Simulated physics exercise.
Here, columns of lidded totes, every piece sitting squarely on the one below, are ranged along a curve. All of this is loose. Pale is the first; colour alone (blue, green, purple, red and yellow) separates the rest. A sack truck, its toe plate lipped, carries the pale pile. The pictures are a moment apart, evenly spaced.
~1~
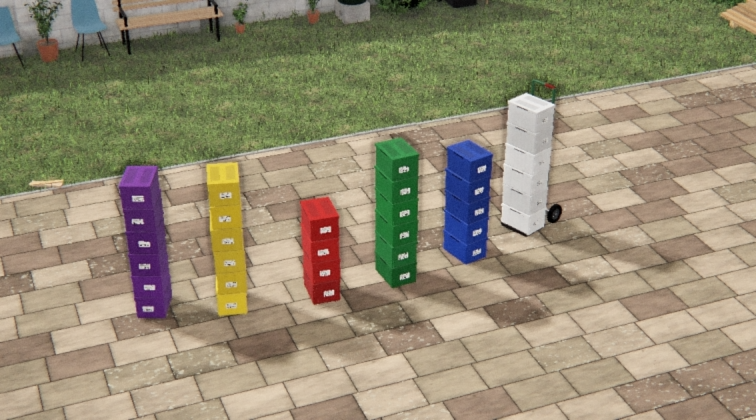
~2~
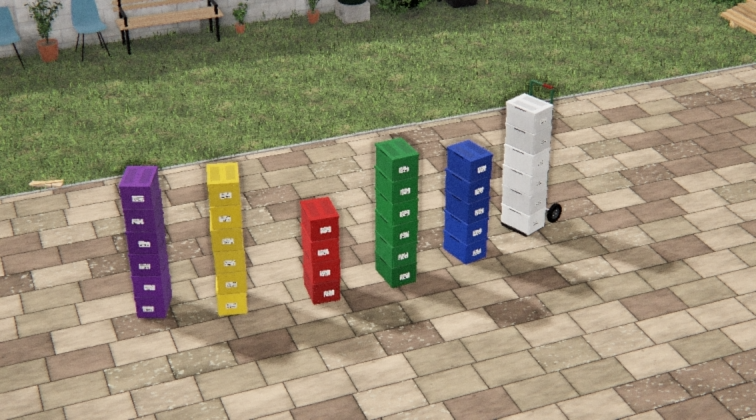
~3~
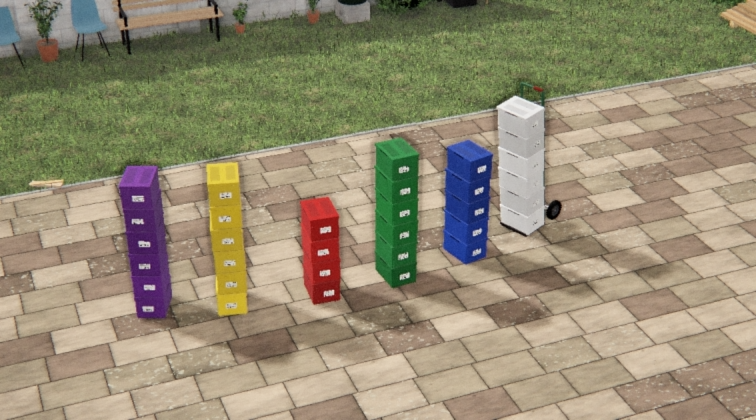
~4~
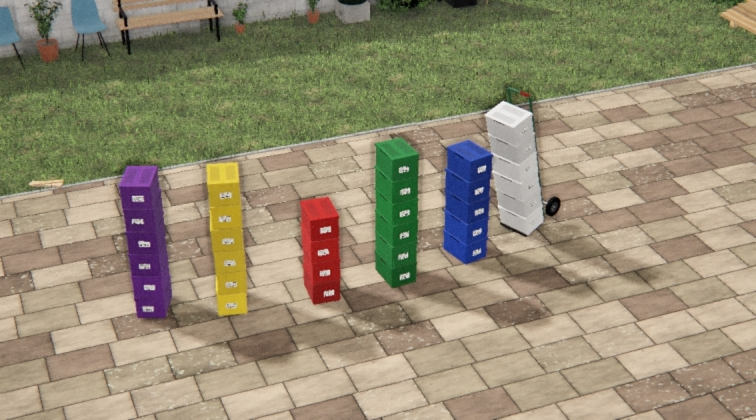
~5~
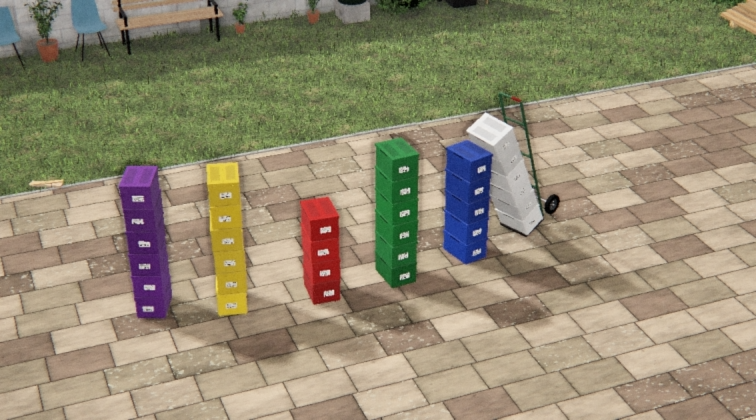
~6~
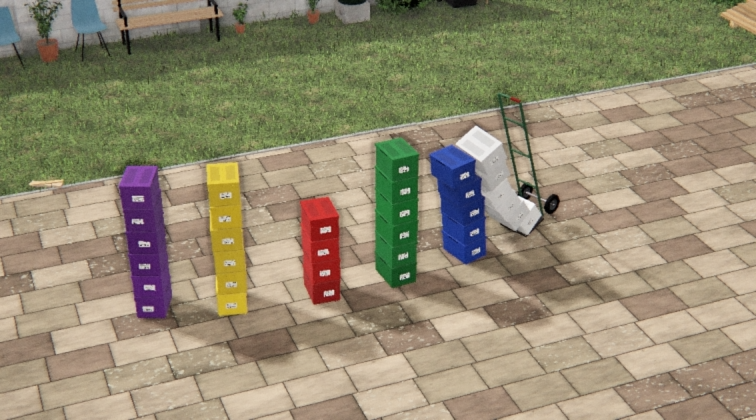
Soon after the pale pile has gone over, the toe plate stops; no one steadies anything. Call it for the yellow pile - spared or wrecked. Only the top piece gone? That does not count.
The yellow pile is wrecked.
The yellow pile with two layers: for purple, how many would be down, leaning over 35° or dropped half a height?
Pieces down at the end for purple: 0.
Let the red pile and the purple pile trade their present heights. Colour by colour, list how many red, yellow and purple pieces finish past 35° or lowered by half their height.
Per pile: Red 5; yellow 5; purple 3.
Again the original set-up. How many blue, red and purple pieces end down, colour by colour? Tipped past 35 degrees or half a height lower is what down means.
Colour by colour, blue 5, red 4, purple 6.
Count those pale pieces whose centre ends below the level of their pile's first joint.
Count = 5.
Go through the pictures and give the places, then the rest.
In the first frame (each place is the centre of the face we see best), truck frame level; top yellow tote (224, 195); top red tote (325, 229); the others all in place.
In the second frame, truck frame rocked barely; top yellow tote (224, 195).
In the third frame, truck frame rocked a little, top of the pale pile leaning a little; top yellow tote (224, 195); the others all in place.
In the fourth frame, truck frame rocked a little, top of the pale pile leaning a little; top yellow tote (224, 195); the others all in place.
In the fifth frame, truck frame (526, 126) rocked clearly, top of the pale pile leaning clearly; top yellow tote (224, 195); the others all in place.
In the sixth frame, truck frame (525, 126) rocked clearly, top of the pale pile leaning well over; top yellow tote (224, 195); top blue tote (452, 157) tilted barely; steepest lean, the tote at (454, 248); 5 have shifted.
Just after the last frame, 6 of the pale pile down; none of the 6 yellow totes down (3 of 27 in all colours); top yellow tote unmoved; top blue tote tilted clearly, half its height lower.
A moment on, 6 of the pale pile down; none of the 6 yellow totes down (15 of 27 in all colours); top yellow tote moved a little; top blue tote on its side.
Further on, 6 of the pale pile down; 6 of the 6 yellow totes down (27 of 27 in all colours); top yellow tote upside down; top green tote upside down.
When it is over, 6 of the pale pile down; 6 of the 6 yellow totes down (27 of 27 in all colours); top yellow tote upside down; top red tote upside down. In pixels of the last frame, middles, top yellow tote near (200, 286), top red tote near (215, 331).
